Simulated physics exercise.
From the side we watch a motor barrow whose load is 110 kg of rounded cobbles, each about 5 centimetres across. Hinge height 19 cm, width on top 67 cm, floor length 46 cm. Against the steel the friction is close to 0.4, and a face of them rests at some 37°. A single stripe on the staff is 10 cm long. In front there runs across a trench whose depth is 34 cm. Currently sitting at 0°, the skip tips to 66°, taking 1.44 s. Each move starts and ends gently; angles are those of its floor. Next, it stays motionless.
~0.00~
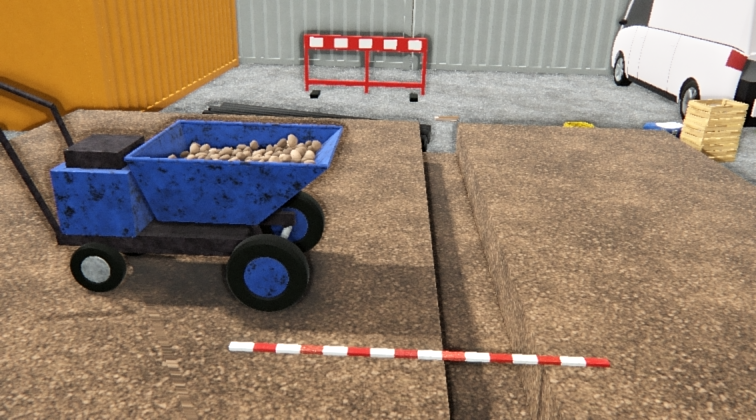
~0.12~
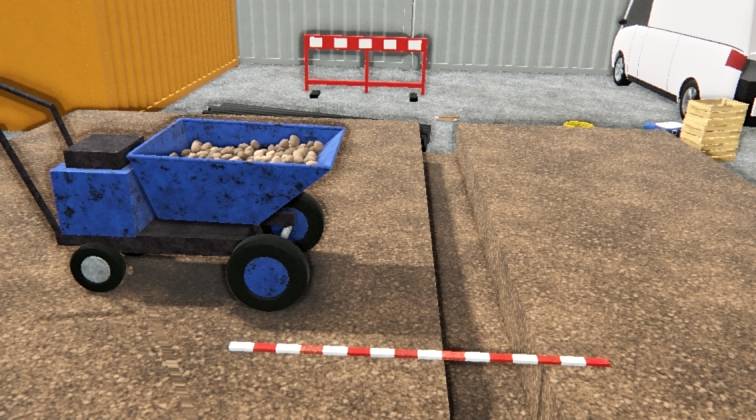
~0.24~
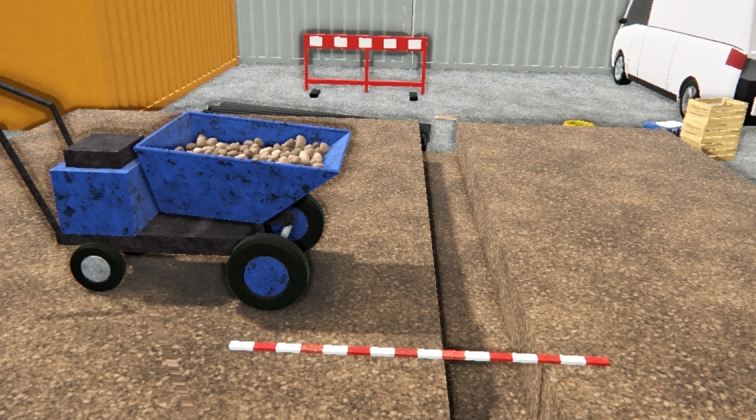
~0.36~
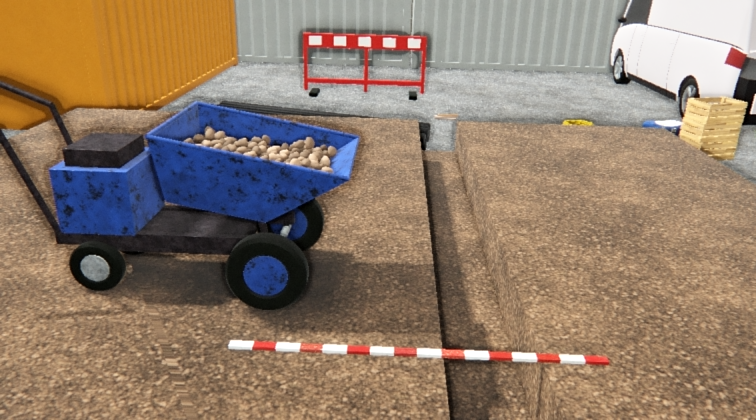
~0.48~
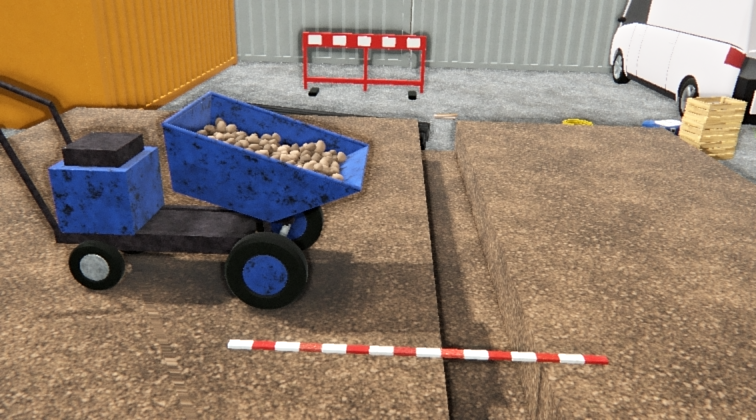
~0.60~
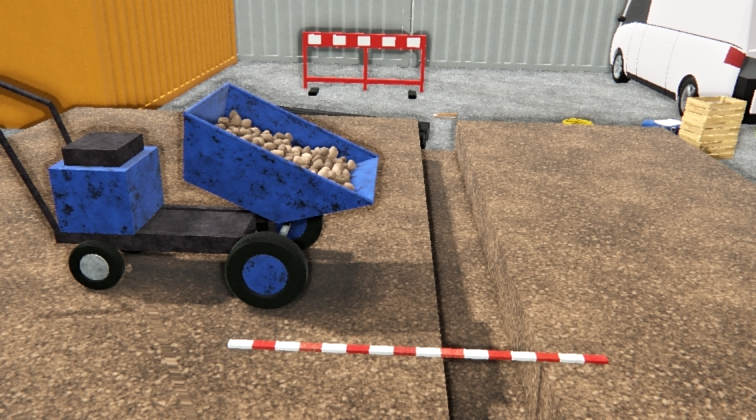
On a building site with a grey fence, an orange container and a white van, a blue motor barrow loaded with rounded stones stands left of a narrow trench. Its skip starts level, then tilts gradually forward to the right, the back rising steeply while the stones shift toward the lowered lip.
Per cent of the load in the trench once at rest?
About 70 %.
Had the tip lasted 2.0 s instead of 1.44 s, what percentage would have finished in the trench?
Close to 70 per cent then.
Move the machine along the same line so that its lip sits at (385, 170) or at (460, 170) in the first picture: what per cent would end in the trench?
First spot about 100, second spot about 30 per cent.
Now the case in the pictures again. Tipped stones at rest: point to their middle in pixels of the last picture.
(461, 329).
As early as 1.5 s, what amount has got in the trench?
Around 20 per cent of it, at that instant.
After 1.1 s the floor is at 56°; 100 % in the skip; the foremost stones are at (393, 234).
After 1.5 s the floor is at 66°; 60 % in the skip, 21 % short of the trench, 19 % in the trench; the foremost stones are at (480, 333).
After 1.9 s the floor is at 66°; 21 % in the skip, 26 % short of the trench, 53 % in the trench; the foremost stones are at (505, 330).
After 3.8 s the floor is at 66°; 1 % in the skip, 29 % short of the trench, 70 % in the trench; the foremost stones are at (505, 330).
